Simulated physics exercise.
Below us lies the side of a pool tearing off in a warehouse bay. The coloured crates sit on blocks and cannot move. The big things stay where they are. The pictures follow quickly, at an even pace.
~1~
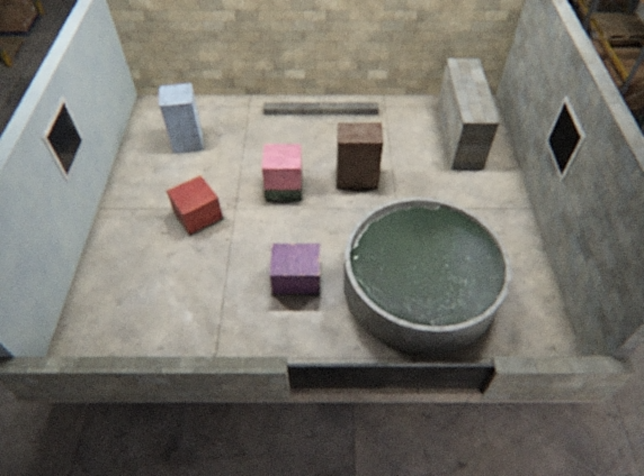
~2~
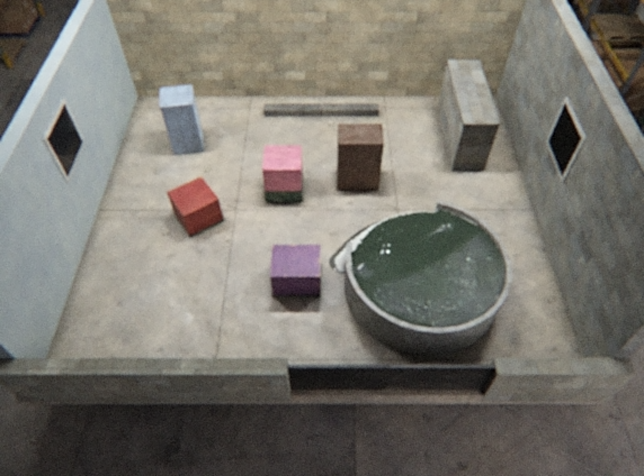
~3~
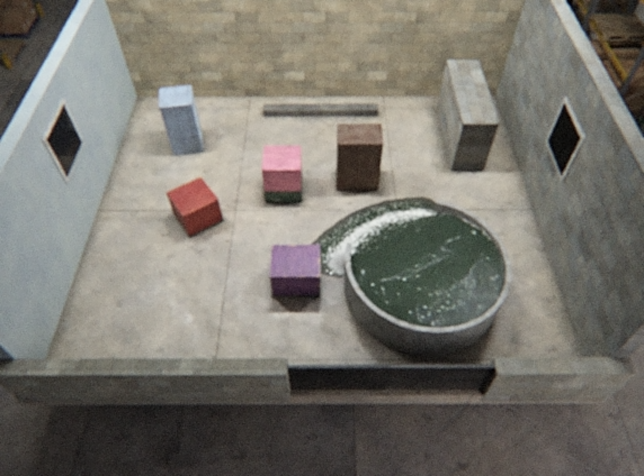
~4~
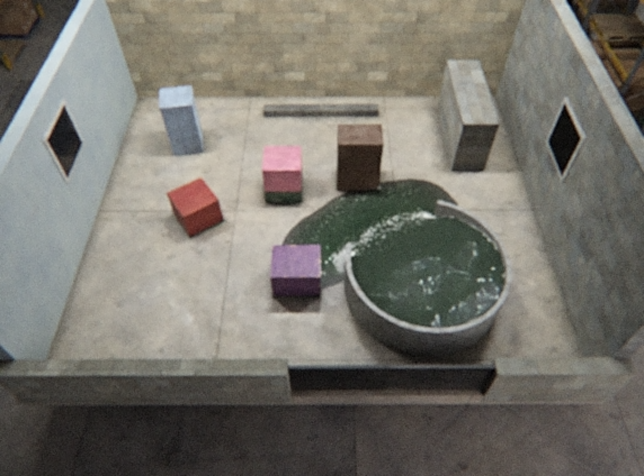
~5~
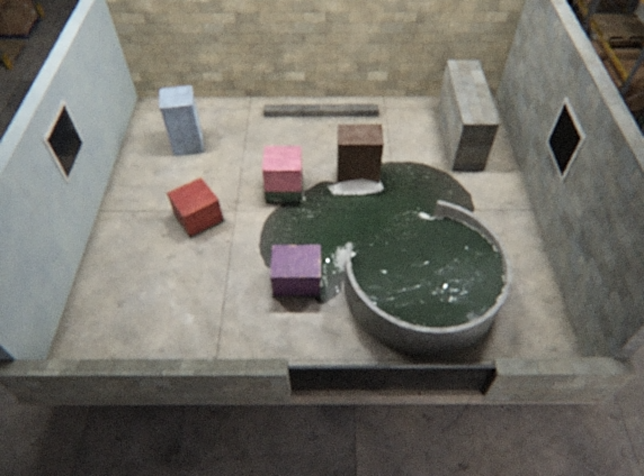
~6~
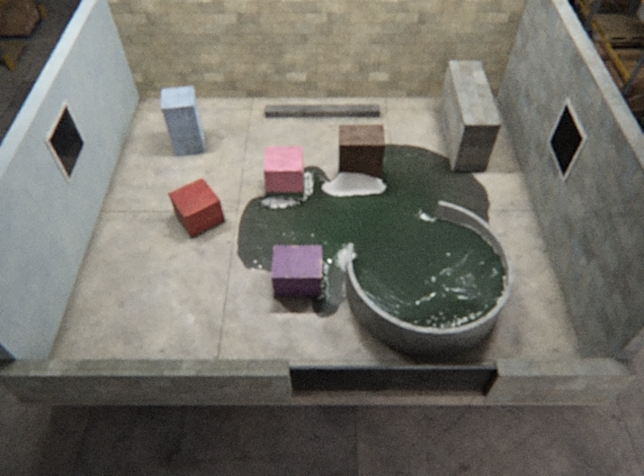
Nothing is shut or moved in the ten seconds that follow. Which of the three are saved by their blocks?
In the end: The pink crate is soaked; the red crate is soaked; the purple crate is soaked.
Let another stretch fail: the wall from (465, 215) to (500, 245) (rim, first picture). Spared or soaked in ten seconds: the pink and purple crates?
Then: The pink one is spared, the purple one takes water.
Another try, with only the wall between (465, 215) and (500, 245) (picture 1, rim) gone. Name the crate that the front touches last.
It is the red-painted one.
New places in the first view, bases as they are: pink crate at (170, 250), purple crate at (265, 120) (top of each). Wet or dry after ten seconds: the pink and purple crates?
Pink keeps dry, purple is topped.
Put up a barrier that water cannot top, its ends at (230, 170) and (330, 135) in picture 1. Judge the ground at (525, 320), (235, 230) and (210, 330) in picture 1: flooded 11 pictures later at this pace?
One after the other: Not flooded, covered, clear.
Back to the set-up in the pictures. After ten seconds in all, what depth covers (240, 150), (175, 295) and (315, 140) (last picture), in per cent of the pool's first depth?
In that order: 10, 10 and 8 per cent.
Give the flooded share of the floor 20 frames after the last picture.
I make it 65 per cent.
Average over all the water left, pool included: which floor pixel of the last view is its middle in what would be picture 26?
Close to (335, 200).
A moment on, water covers 30 % of the floor; the pink crate water round its plinth, the red crate water round its plinth, the purple crate water round its plinth.
Next, water covers 45 % of the floor; the pink crate water round its plinth, the red crate water round its plinth, the purple crate water round its plinth.
Then, water covers 65 % of the floor; the pink crate water round its plinth, the red crate water round its plinth, the purple crate water round its plinth.
Later, water covers 85 % of the floor; the pink crate water round its plinth, the red crate water round its plinth, the purple crate water round its plinth.
In the end, water covers 100 % of the floor; the pink crate was topped, the red crate was topped, the purple crate was topped.
